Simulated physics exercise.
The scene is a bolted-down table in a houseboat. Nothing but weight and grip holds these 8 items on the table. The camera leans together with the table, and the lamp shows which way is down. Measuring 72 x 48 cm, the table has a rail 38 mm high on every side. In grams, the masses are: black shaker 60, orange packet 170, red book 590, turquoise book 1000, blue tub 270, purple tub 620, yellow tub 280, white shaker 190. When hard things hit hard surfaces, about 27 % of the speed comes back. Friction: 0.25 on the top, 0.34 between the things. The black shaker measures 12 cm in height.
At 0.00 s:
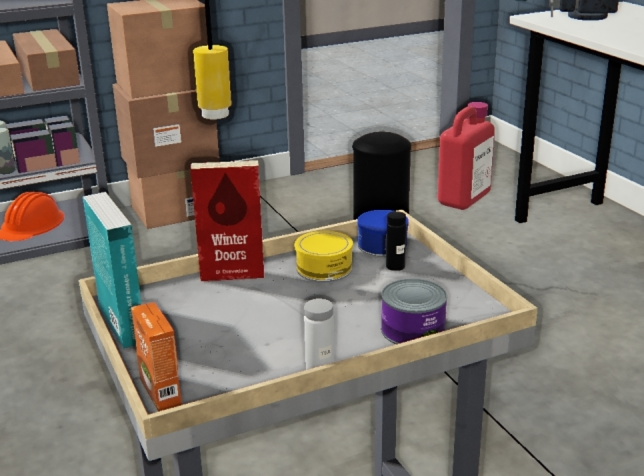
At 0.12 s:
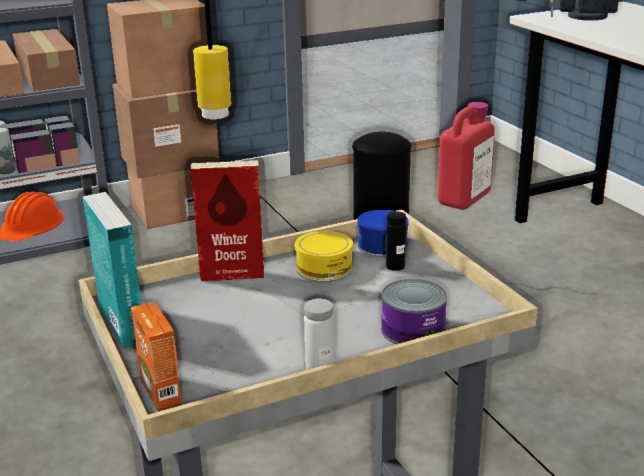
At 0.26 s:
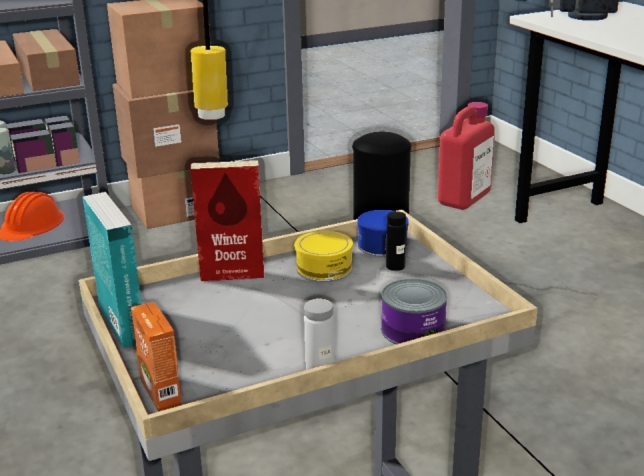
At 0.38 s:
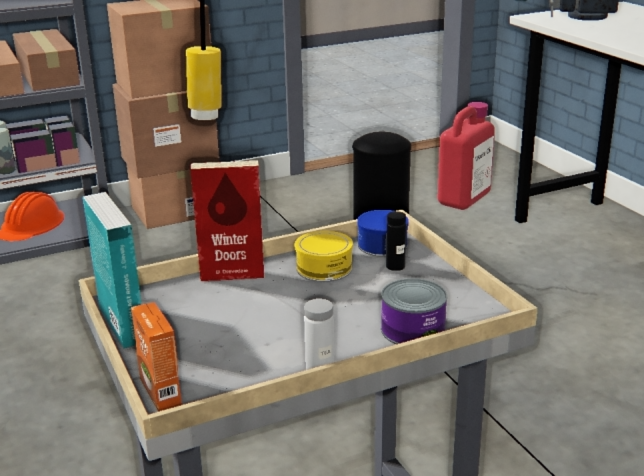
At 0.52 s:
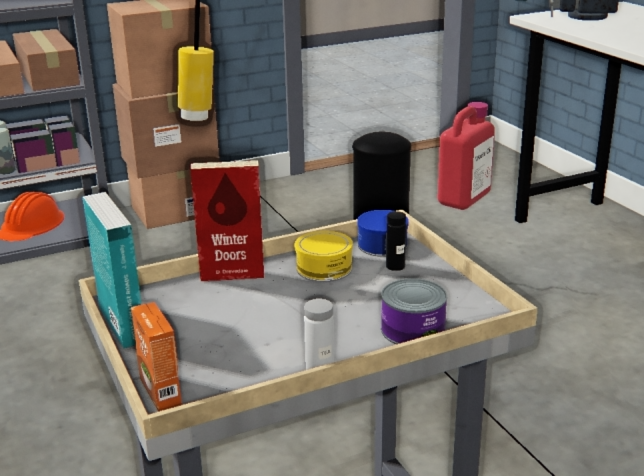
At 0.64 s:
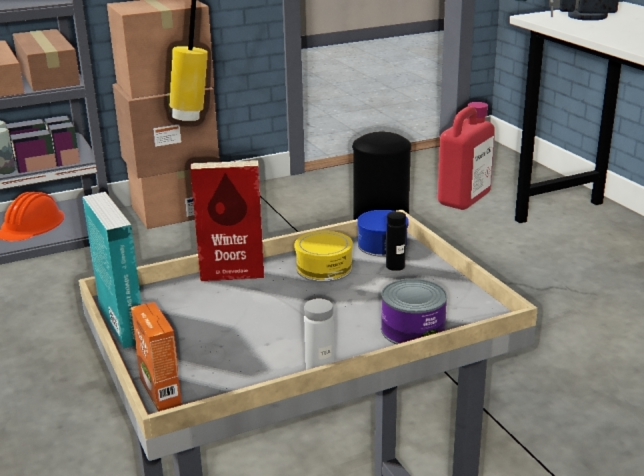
The hanging yellow lamp swings slightly left while the items on the railed table stay still.
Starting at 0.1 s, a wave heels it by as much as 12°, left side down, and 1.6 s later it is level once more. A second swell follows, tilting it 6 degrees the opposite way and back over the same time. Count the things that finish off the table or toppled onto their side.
The count is one.
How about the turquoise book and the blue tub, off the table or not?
Turquoise book: Out of bounds; blue tub: In bounds.
After 1.44 s, heel 3°, left side down; turquoise book now off the table.
After 1.74 s, boat level.
After 2.34 s, heel 5°, right side down.
At rest (3.8 s), off the table, turquoise book; the other 7 in place, give or take 5 cm. Seen from the same camera at the end, black shaker near (396, 241), orange packet near (156, 356).
